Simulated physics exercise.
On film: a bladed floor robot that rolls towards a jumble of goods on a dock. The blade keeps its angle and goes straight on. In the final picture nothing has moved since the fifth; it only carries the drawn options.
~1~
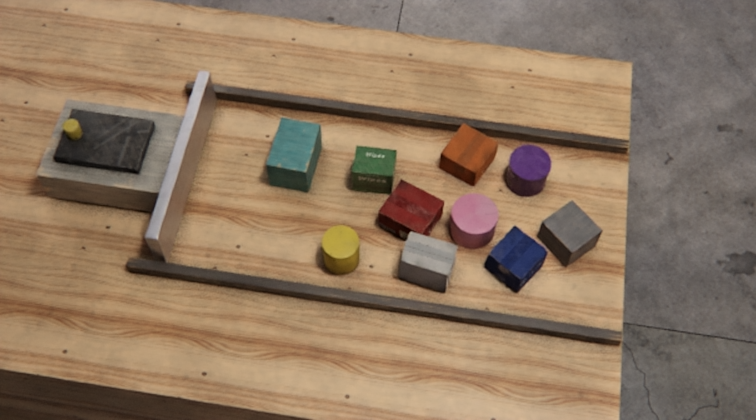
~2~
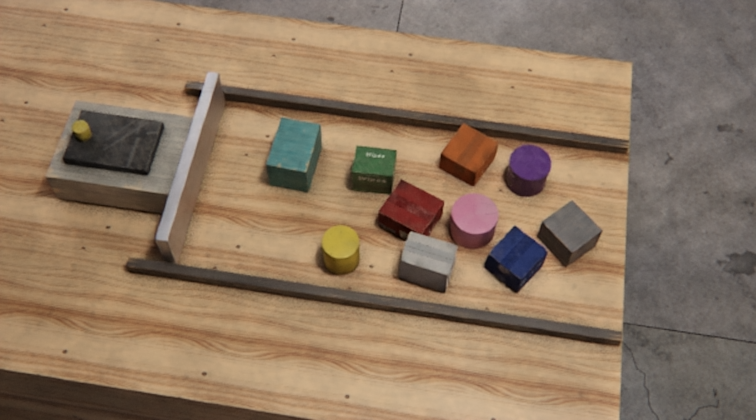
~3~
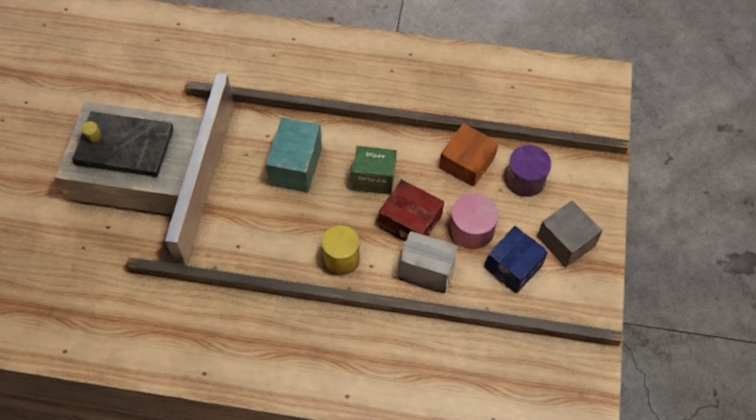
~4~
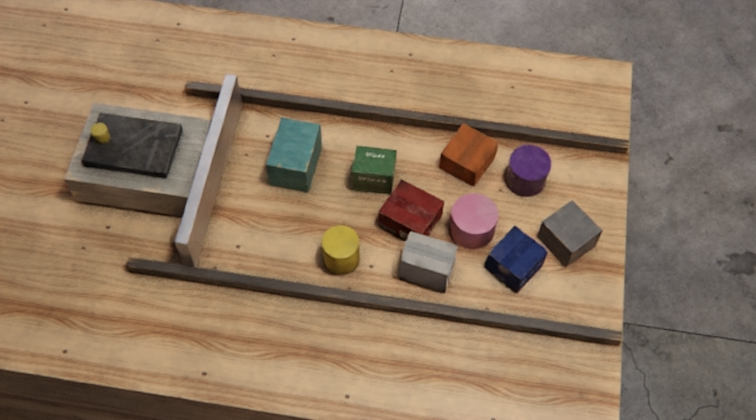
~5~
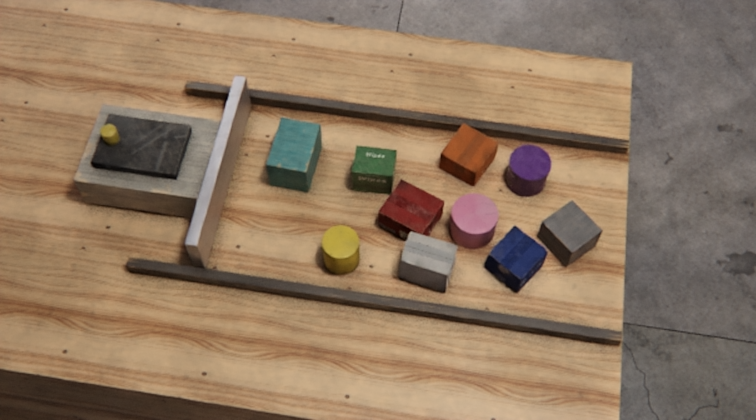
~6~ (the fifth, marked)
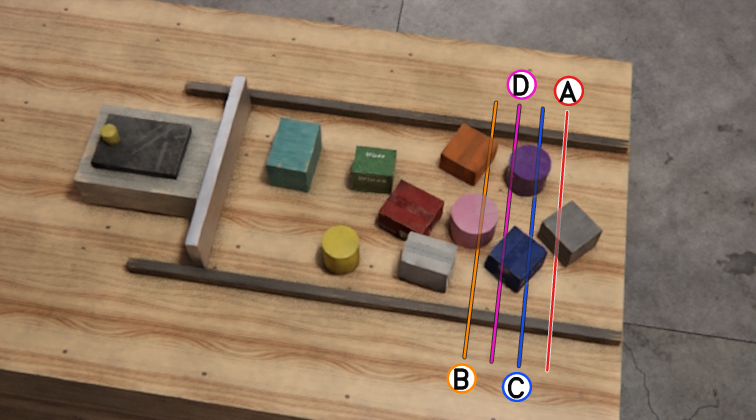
We see a bladed machine on a wooden surface edge slowly rightward between two dark rails, its pale blade nearing a turquoise block, while the scattered colourful blocks and cylinders, including red, green, blue and pink ones, stay still.
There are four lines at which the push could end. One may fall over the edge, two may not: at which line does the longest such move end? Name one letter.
It should halt at D.
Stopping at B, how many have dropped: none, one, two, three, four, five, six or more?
By then, none.
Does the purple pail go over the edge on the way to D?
No.
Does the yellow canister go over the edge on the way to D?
No.
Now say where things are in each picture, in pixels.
Red parcel (411, 213); blue parcel (516, 259); white parcel (428, 262), in the first picture.
Robot (120, 142); green box (374, 170), in the second picture.
Robot (130, 144); orange box (468, 155), in the third picture.
Robot (139, 145); turquoise crate (295, 155), in the fourth picture.
Robot (148, 146); pink canister (473, 221); red parcel (411, 213); blue parcel (516, 259), in the fifth picture.
On the marked copy, A at (558, 231); B at (481, 220); C at (532, 227); D at (507, 224).
Following D. Soon after the start, robot (251, 161); turquoise crate (354, 163); green box (393, 172).
Later, robot (356, 176); blue parcel (537, 259); purple pail (542, 175).
In the end, robot (435, 187); grey crate (625, 232); blue parcel (616, 270); none fallen.
As for the rest, A drops four; B is within the limit but short; C drops three.
